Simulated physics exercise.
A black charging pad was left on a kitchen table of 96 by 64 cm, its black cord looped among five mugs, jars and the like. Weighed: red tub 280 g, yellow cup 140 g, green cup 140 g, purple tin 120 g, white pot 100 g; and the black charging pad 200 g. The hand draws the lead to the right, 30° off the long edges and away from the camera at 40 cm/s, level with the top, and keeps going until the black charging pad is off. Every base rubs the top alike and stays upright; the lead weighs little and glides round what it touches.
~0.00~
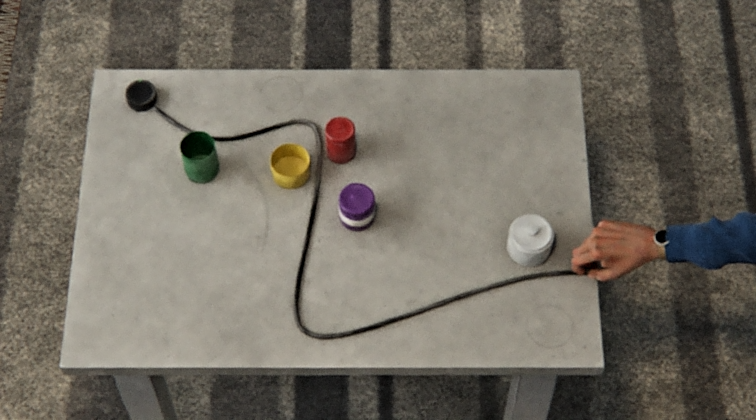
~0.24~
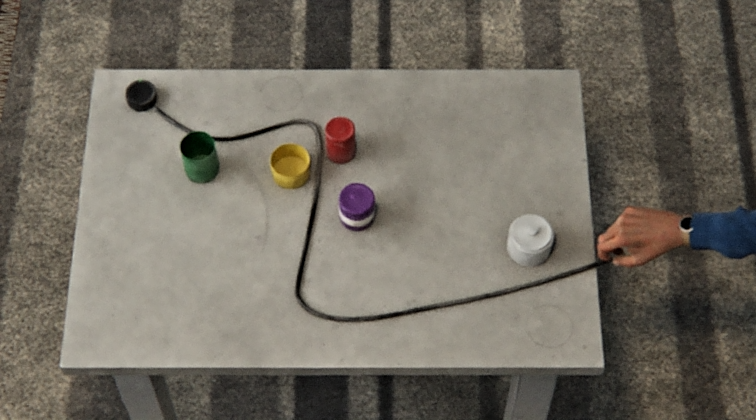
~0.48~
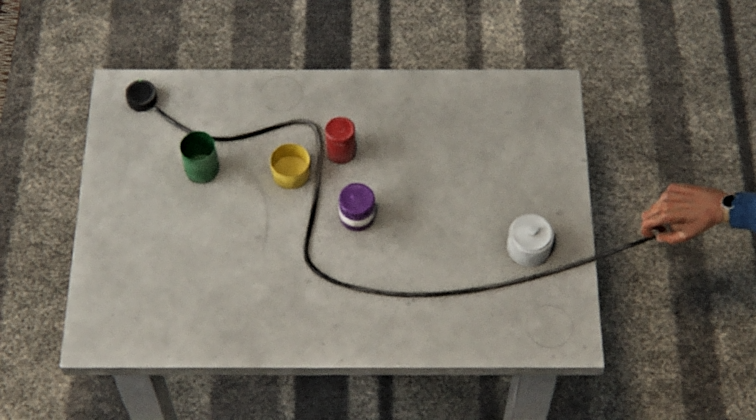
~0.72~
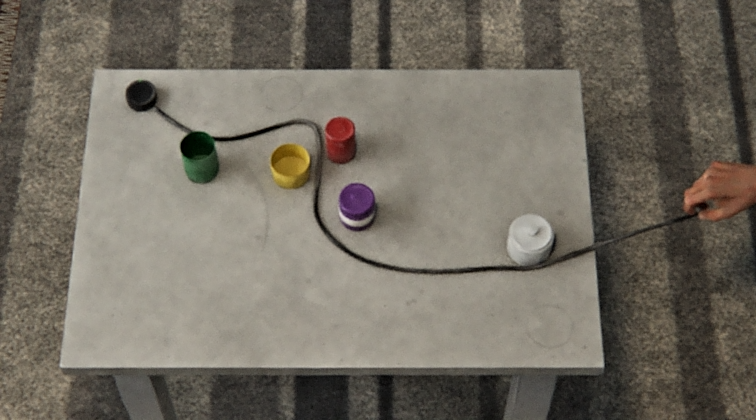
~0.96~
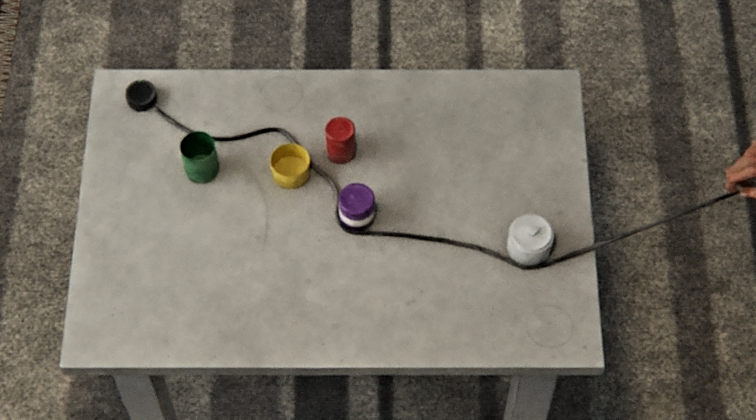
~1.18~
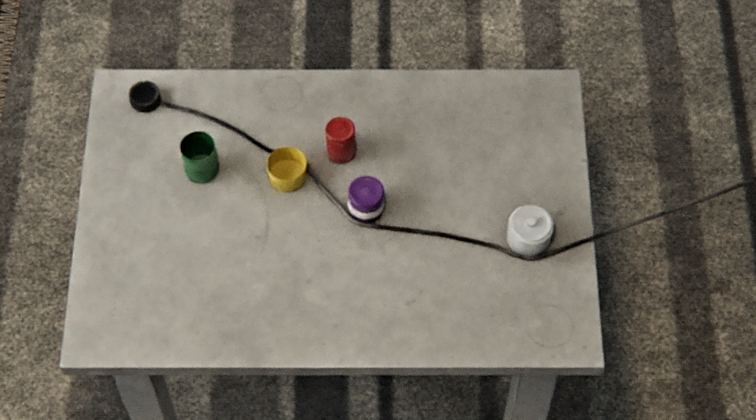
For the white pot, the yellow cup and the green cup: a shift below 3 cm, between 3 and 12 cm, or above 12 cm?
The white pot gets dragged far, the yellow cup stays about where it is, the green cup stays about where it is.
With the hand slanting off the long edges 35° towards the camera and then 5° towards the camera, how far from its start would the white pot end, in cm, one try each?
First try roughly 0 cm, second try roughly 7 cm.
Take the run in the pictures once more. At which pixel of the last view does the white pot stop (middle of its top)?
It ends up near (543, 114).
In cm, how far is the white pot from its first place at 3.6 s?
Roughly 26 cm.
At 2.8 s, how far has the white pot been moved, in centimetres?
About 22 cm.
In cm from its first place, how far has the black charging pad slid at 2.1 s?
Distance from start at that time: Roughly 22 cm.
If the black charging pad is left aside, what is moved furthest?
Answer: The white pot.
After 2.1 s the black charging pad has slid 22 cm; shifted so far, white pot 20 cm, purple tin 14 cm.
After 2.8 s the black charging pad has slid 51 cm; shifted so far, white pot 23 cm, purple tin 16 cm, red tub 3 cm, yellow cup 1 cm.
After 3.6 s the black charging pad has slid 79 cm; shifted so far, white pot 25 cm, purple tin 17 cm, red tub 3 cm, yellow cup 1 cm.
After 4.2 s the black charging pad is off the top; shifted so far, white pot 25 cm at (543, 114), purple tin 17 cm, red tub 3 cm, yellow cup 1 cm at (287, 167), green cup 0 cm at (197, 146).
